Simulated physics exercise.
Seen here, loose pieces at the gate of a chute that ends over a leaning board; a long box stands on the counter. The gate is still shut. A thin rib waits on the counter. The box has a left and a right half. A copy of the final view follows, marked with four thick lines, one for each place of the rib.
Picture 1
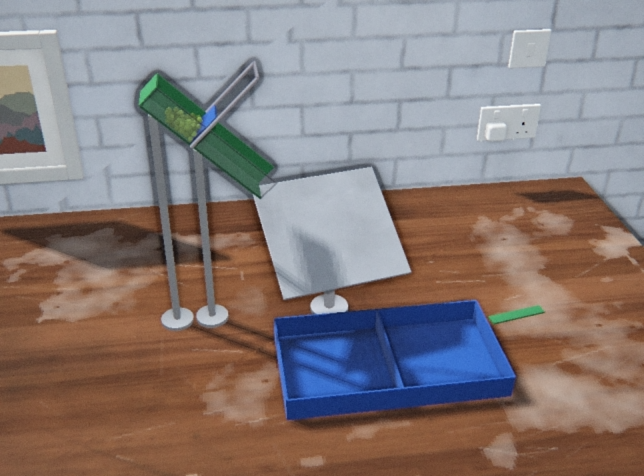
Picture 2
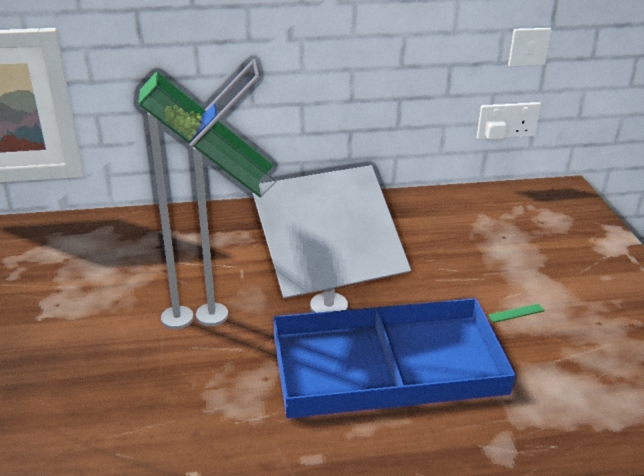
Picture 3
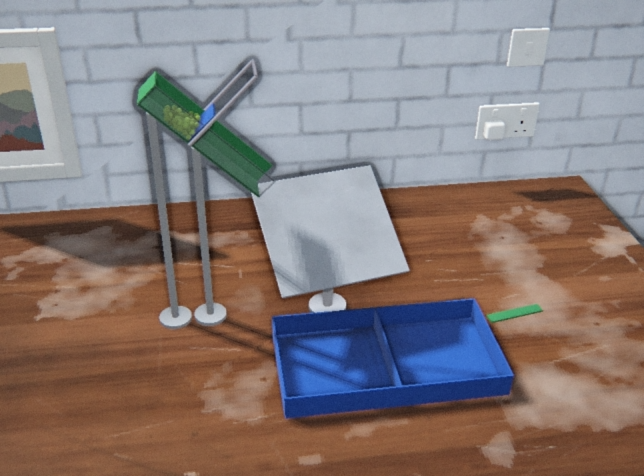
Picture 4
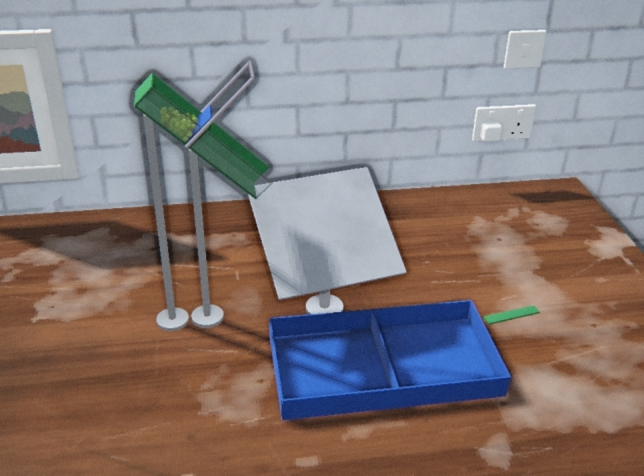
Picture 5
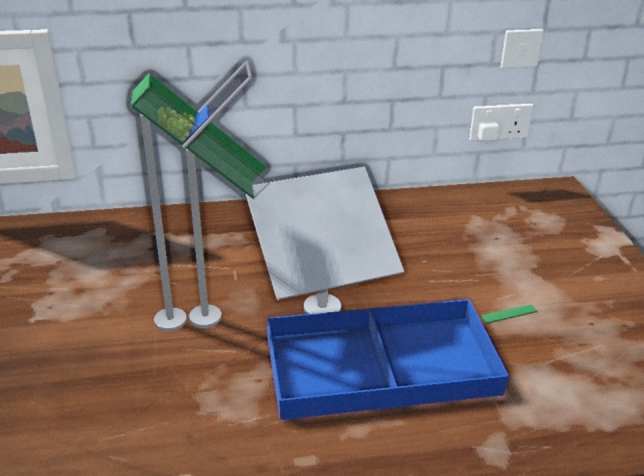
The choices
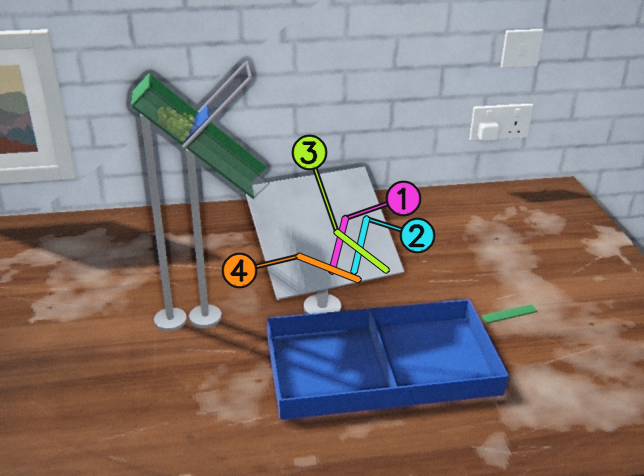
A green chute of dried peas stays still above a tilted board and a divided blue box.
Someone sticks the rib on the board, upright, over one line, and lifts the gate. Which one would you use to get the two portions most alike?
Go for 3.
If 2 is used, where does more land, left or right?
More lands on the left.
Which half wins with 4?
More lands on the right.
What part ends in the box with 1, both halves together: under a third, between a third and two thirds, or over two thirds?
It is over two thirds.
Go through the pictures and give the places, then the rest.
In the first picture, load behind the gate near (186, 123), dried peas; lip of the chute near (259, 191), sloping fairly steeply.
In the second picture, middle of the board near (331, 227), tilted fairly steeply; middle of its low edge near (349, 283); of its high edge near (313, 175).
In the third picture, front corners of the box near (285, 398) and (513, 375); front end of its middle wall near (401, 386); gate still shut near (211, 114).
In the fourth picture, middle of the load near (181, 123); lip near (255, 191).
In the fifth picture, middle of the load near (178, 123); lip near (252, 191).
On the marked copy, line 1 from (345, 218) to (331, 271); line 2 from (366, 218) to (354, 271); line 3 from (337, 232) to (386, 270); line 4 from (299, 256) to (358, 279).
With 1, of what is caught, the whole lot in the left half, none at all in the right.
With 2, of what is caught, the bulk in the left half, a small share in the right.
With 3, of what is caught, close to a third in the left half, close to two thirds in the right.
With 4, of what is caught, a small share in the left half, all but a few in the right.
